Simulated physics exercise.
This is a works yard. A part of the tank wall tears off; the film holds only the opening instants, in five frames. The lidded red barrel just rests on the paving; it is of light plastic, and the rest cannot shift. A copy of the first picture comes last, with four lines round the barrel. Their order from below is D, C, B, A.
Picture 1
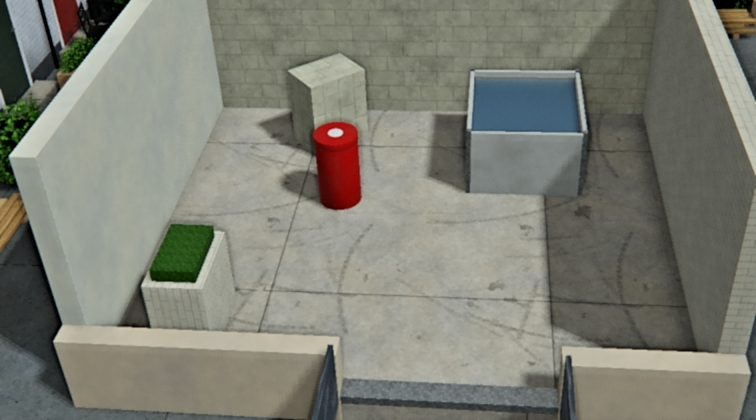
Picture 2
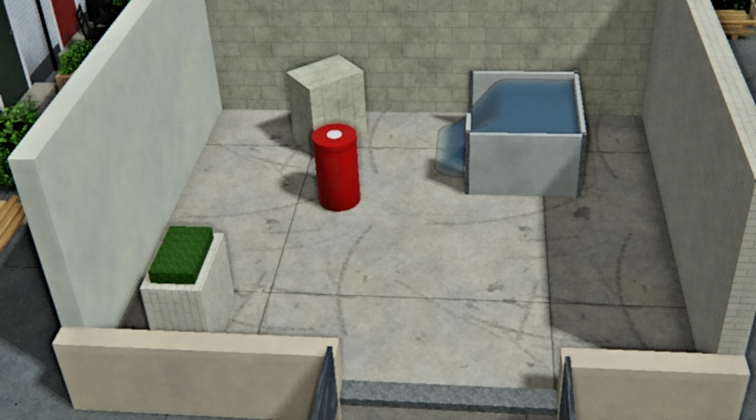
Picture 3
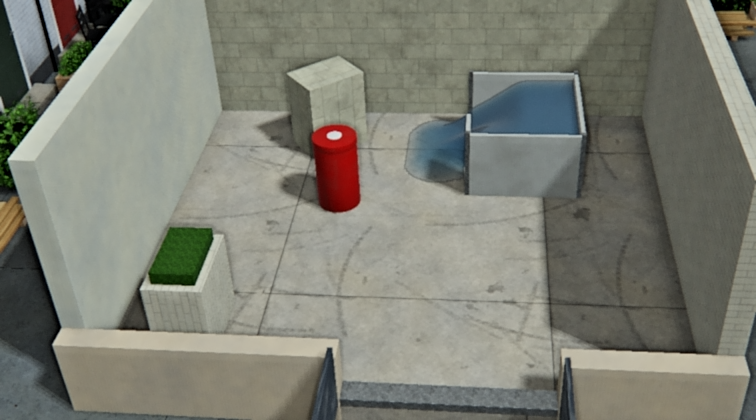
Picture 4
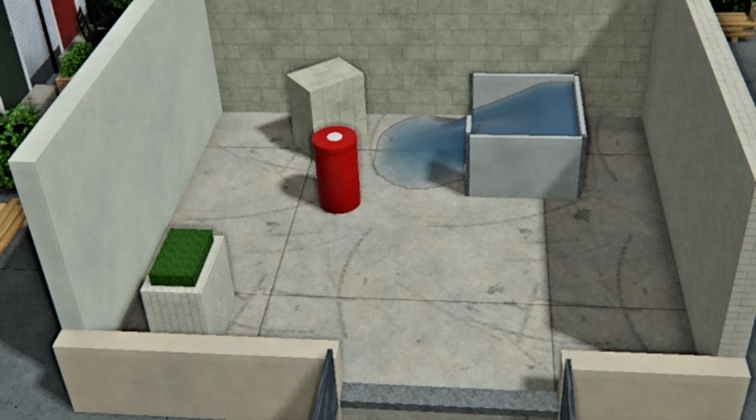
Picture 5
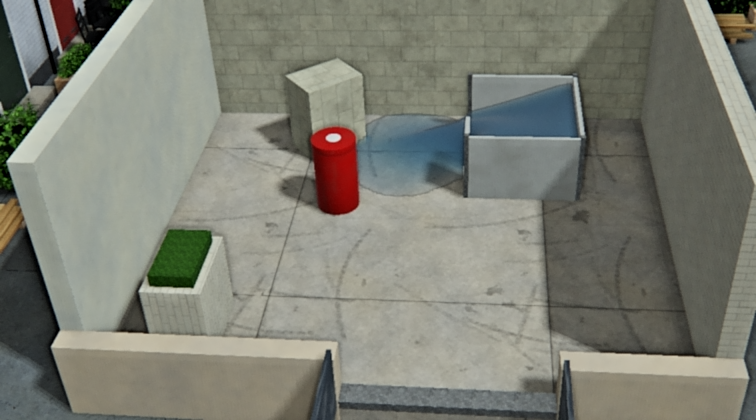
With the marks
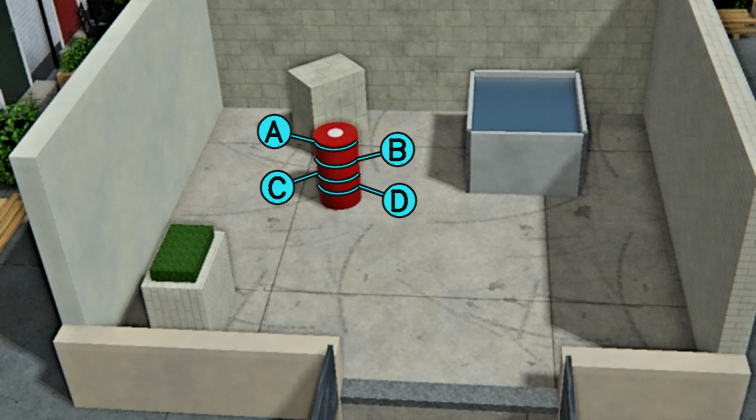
In this clip, a full water tank stands at the back right of a walled yard with a red barrel and a grass-topped planter; water pours from its left side and spreads leftward across the paving towards the barrel.
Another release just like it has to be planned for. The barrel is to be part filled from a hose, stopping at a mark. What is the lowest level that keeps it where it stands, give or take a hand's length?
Use mark D.
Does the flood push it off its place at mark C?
No, that is safe.
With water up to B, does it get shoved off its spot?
No, not at all.
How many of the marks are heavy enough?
All of them.
In cyan, A at (332, 149); B at (334, 167); C at (335, 181); D at (336, 193); from the bottom up D, C, B, A.
With A, it does not move.
With B, it does not move.
With C, it does not move.
With D, it does not move.
